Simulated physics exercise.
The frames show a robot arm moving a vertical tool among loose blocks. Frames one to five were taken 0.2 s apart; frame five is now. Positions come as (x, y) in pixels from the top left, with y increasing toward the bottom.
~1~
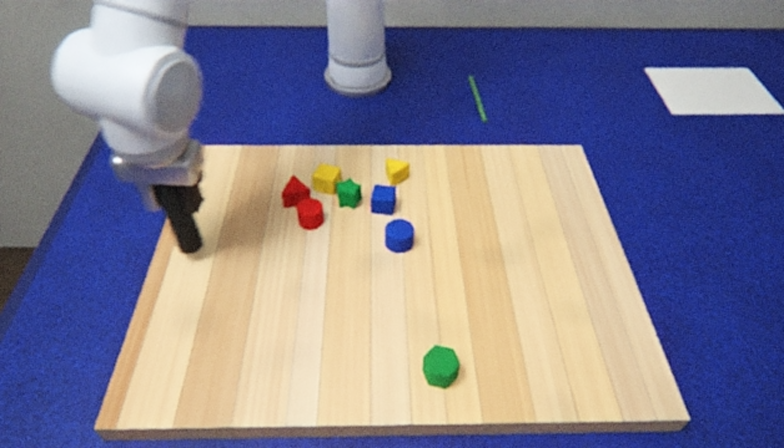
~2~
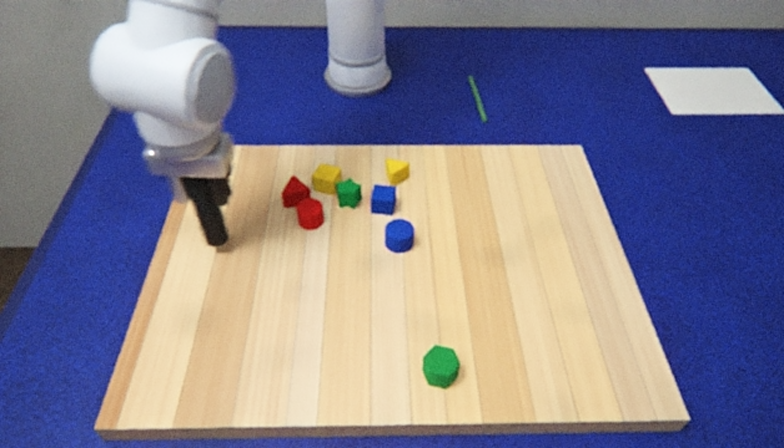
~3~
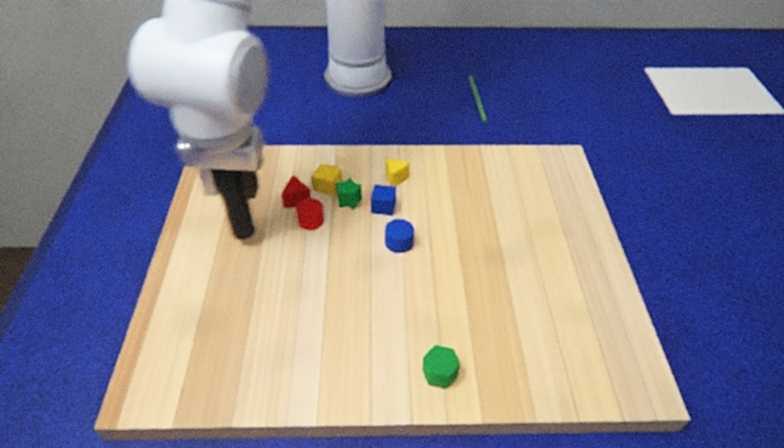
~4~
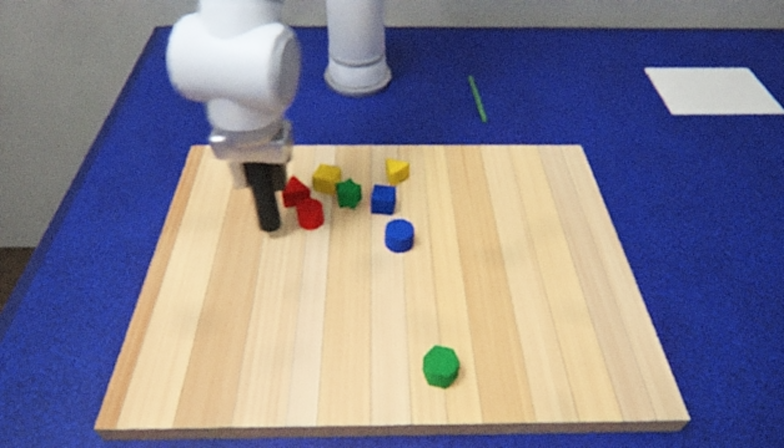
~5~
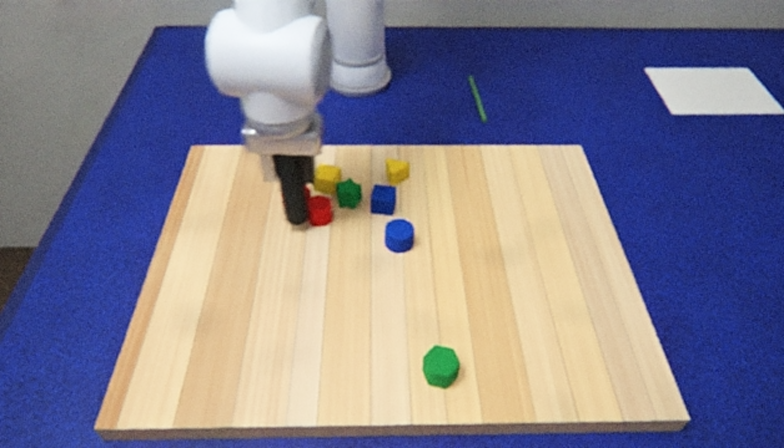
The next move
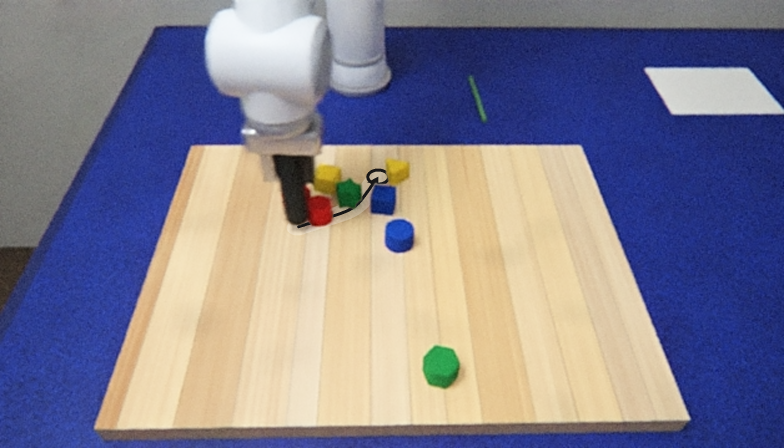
Robot arm sliding a black vertical tool rightward across a wooden board and nudging a red block slightly right among coloured blocks.
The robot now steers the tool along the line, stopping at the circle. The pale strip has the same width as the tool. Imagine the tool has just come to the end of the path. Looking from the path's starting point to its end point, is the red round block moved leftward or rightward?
It shifts to the right.
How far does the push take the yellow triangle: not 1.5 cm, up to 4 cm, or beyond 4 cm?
It ends 1.5 to 4 cm from its spot.
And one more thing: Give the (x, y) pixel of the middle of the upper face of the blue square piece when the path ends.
At the end it should sit near (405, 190).
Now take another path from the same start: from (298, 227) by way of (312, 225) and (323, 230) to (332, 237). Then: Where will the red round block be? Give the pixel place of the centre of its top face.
So, by the moment the path ends, you'll find the top centre of the red round block at (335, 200).
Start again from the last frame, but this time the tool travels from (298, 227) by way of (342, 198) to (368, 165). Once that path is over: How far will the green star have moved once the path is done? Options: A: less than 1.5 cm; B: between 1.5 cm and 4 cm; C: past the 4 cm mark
C.
Path on the board, from (298, 227) via (334, 216) and (362, 199), ending at (378, 177).
The first path, step by step. One third of the way, tool (334, 206); red round block (355, 192); green star (363, 177), turned 50° anticlockwise.
Two thirds of the way, tool (362, 189); red round block (385, 180); green star (372, 168), turned 115° anticlockwise; blue square piece (404, 190), turned 35° clockwise.
At the end, tool (378, 167); red round block (396, 173); yellow square piece in place; green star (385, 151), turned 130° anticlockwise; blue square piece (405, 190), turned 40° clockwise; yellow triangle (407, 157).
